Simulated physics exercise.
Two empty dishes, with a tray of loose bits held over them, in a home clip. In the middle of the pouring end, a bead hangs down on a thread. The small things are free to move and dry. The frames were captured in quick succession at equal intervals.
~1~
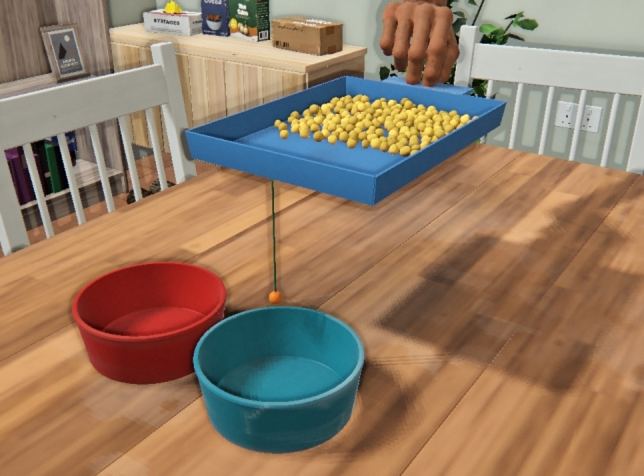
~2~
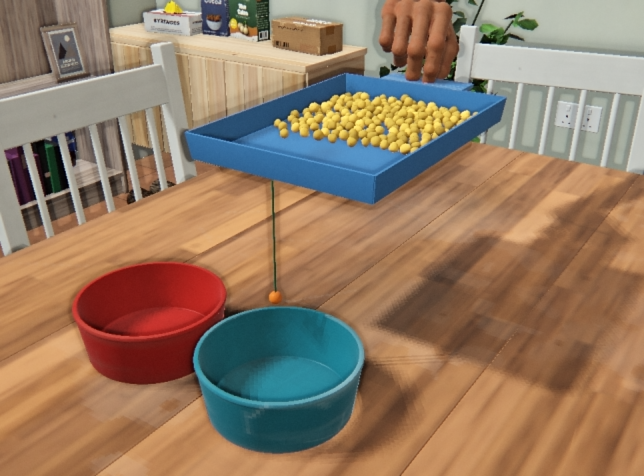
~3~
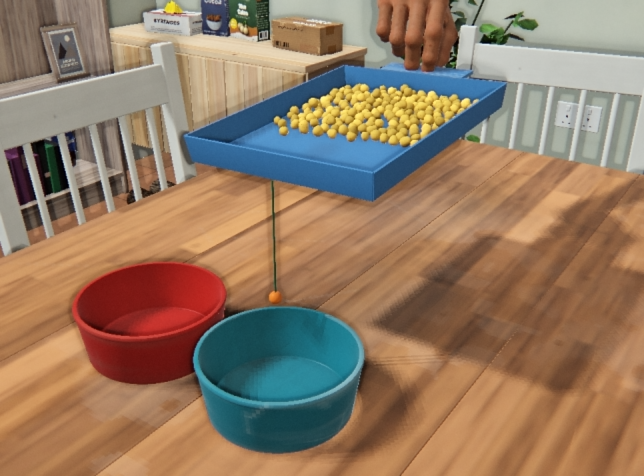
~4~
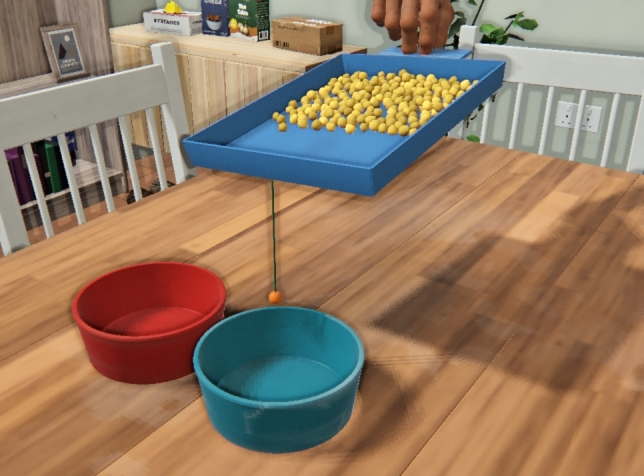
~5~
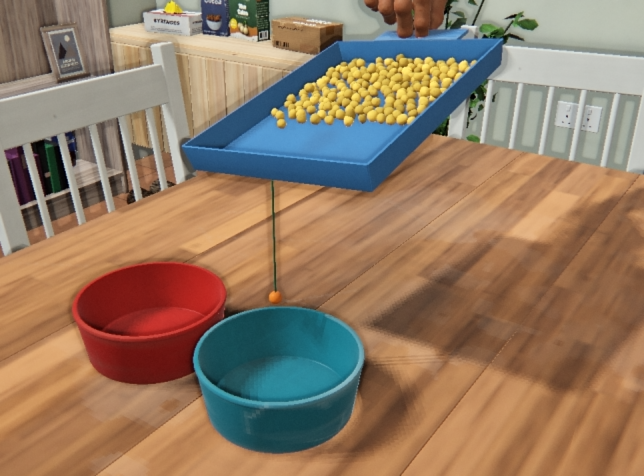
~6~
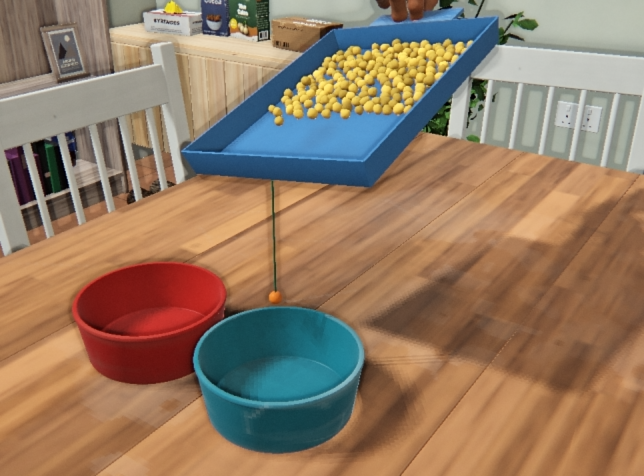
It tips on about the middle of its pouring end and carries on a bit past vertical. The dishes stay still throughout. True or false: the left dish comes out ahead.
True.
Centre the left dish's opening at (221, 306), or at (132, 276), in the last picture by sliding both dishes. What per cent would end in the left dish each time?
Respectively 90 % and 30 %.
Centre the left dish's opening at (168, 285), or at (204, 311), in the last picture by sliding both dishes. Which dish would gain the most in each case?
At the first spot the left-side one comes out ahead, at the second spot the left-side one.
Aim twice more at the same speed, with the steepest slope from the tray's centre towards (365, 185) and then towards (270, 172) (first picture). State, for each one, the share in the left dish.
0 % and 30 %, roughly.
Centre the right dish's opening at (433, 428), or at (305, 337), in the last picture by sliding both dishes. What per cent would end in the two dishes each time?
You'd get about 10 per cent first and about 90 per cent second.
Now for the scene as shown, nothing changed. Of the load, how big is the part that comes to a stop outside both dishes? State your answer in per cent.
About 20 per cent.
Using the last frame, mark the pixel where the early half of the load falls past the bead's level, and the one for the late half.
Roughly at (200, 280) first, and then at (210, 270).
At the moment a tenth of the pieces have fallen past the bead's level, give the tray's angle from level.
At roughly 75°.
Shortly afterwards, tray tipped steeply; all but a few on the tray; a little in the left dish; only a few in the air.
Next, tray tipped past a quarter turn; the bulk on the tray; near a quarter in the left dish; only a few outside both; a little in the air.
Some moments later, tray tipped past a quarter turn; a little in the right dish; the bulk in the left dish; near a quarter outside both.
In the end, tray tipped past a quarter turn; a little in the right dish; the bulk in the left dish; near a quarter outside both.
